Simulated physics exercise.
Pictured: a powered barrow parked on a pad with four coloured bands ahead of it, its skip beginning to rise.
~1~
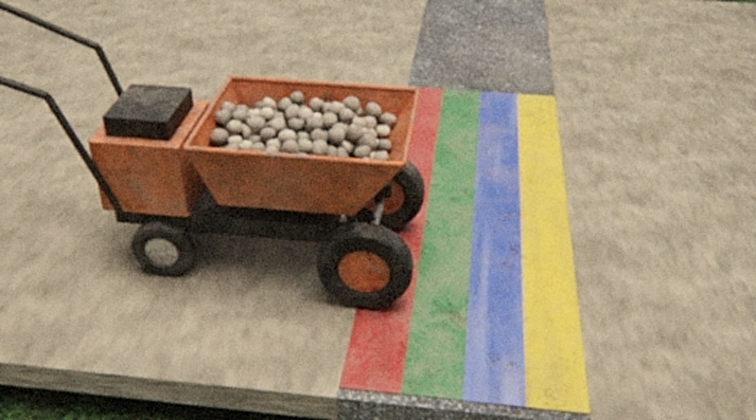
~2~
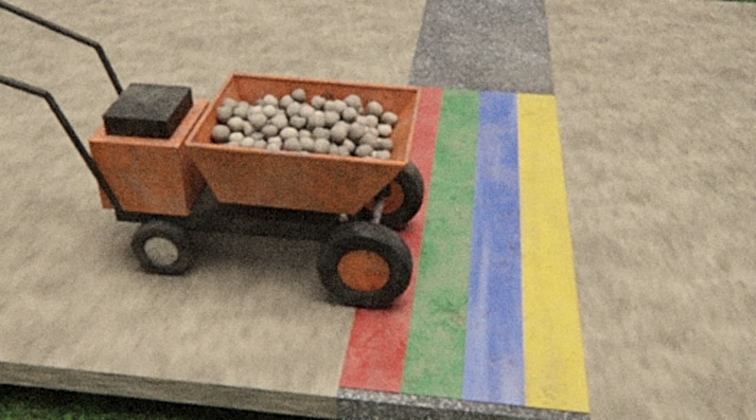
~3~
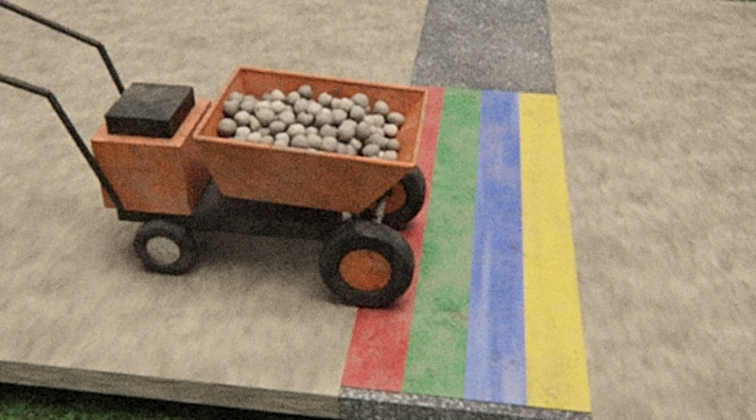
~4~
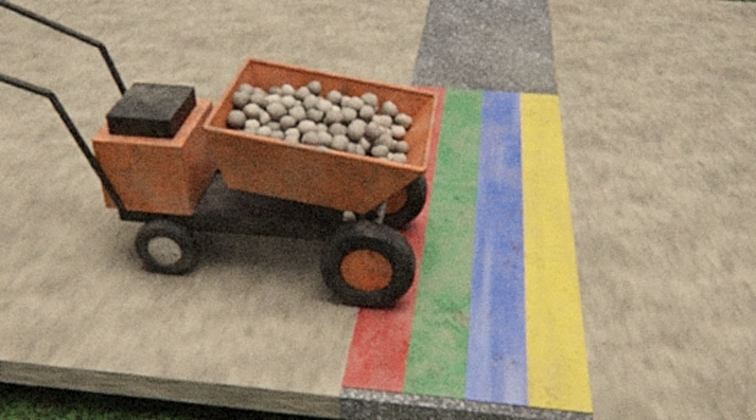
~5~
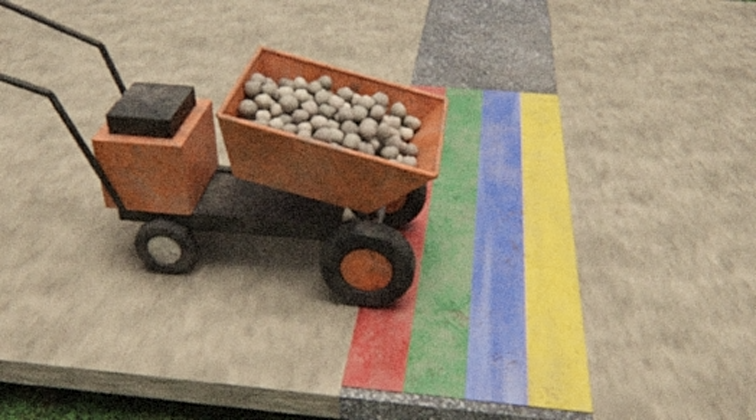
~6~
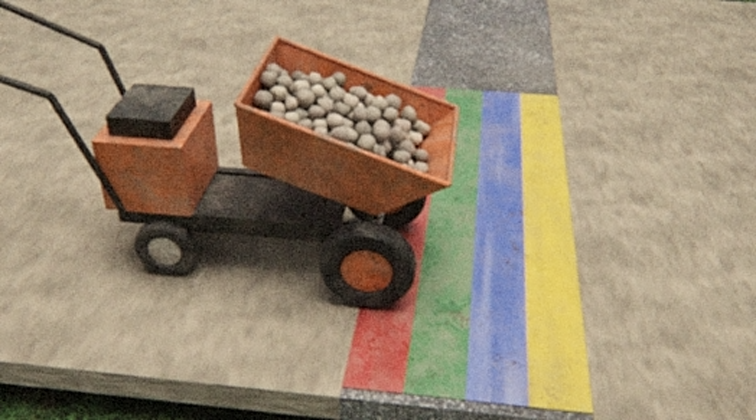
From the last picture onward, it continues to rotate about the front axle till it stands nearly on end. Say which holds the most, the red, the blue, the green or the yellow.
I would say the yellow one.
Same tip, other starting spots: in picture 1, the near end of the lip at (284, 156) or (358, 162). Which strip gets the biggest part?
Case 1 - green; case 2 - that blue strip.
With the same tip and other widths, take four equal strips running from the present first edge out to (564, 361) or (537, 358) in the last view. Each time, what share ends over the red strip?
In turn, 0 and 0 in a hundred.
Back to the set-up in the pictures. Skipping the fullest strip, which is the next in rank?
It's the blue strip.
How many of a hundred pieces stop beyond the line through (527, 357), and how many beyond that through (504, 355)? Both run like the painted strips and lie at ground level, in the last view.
Respectively 60 and 80 %.
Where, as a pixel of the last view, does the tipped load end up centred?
Roughly at (555, 271), give or take.
Shortly afterwards, skip tipped steeply; the whole lot in the skip.
Next, skip tipped right over; the bulk in the skip; a little over the blue strip; a little over the yellow strip; only a few falling; only a few off the paint.
Some moments later, skip tipped right over; near a quarter in the skip; near a quarter over the blue strip; near a third over the yellow strip; near a quarter off the paint.
In the end, skip tipped right over; near a quarter in the skip; none at all over the red strip; none at all over the green strip; near a quarter over the blue strip; near a third over the yellow strip; near a quarter off the paint.
